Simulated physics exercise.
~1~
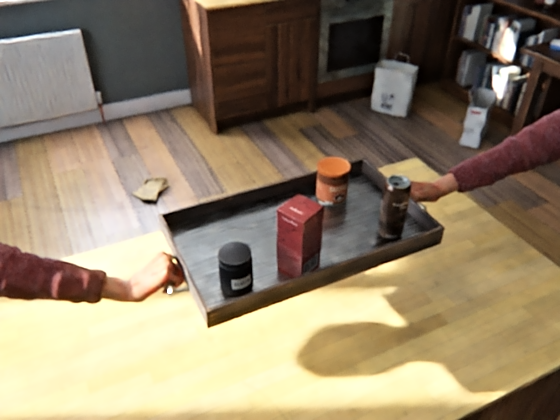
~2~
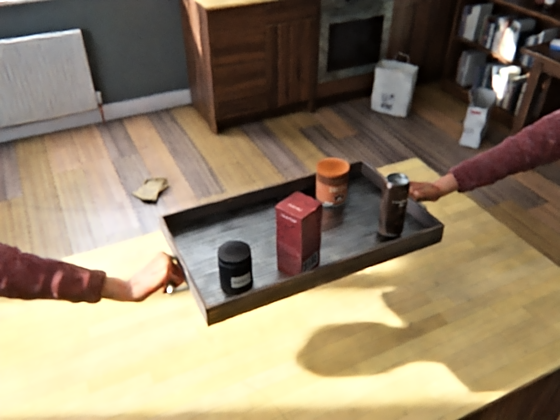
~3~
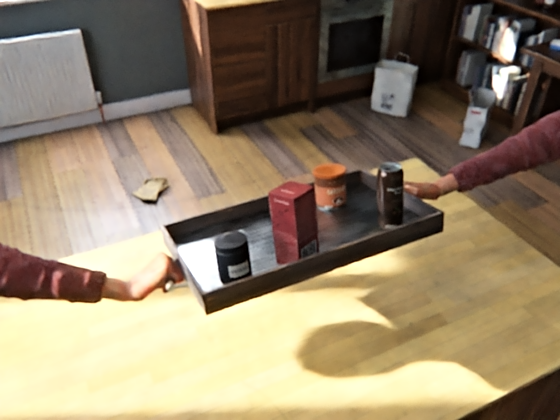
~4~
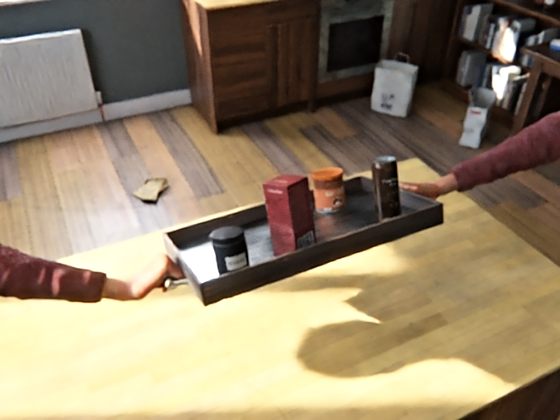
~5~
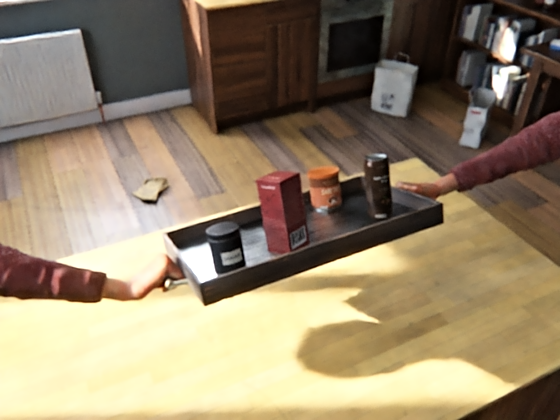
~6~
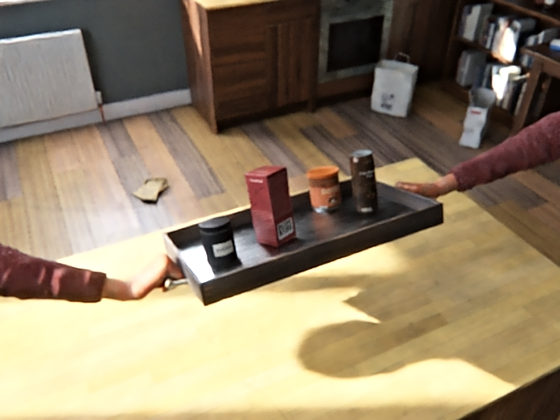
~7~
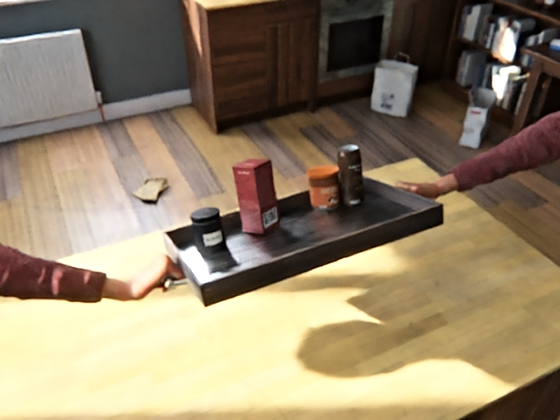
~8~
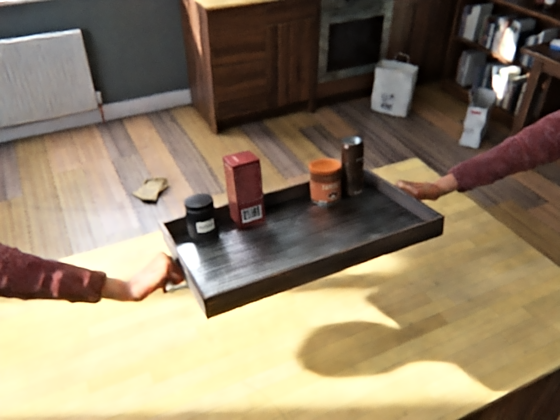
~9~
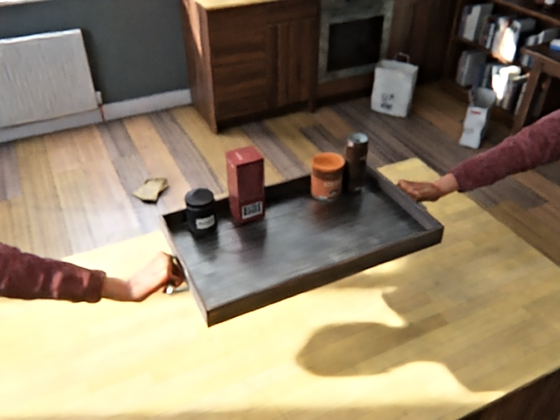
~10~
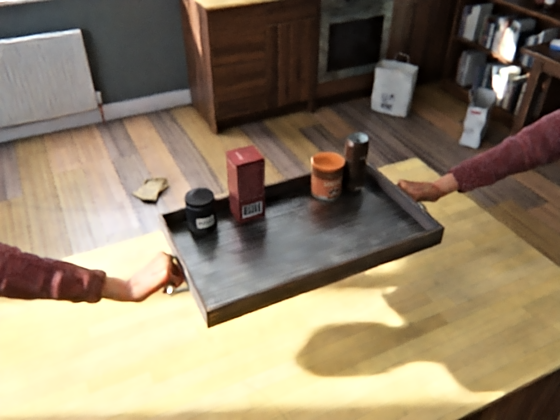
The footage shows two hands holding a dark tray with four containers, tilting it so its far edge dips, then levelling it. The black jar, red carton and brown can slide toward the far side and end there upright, while the orange tin barely shifts.
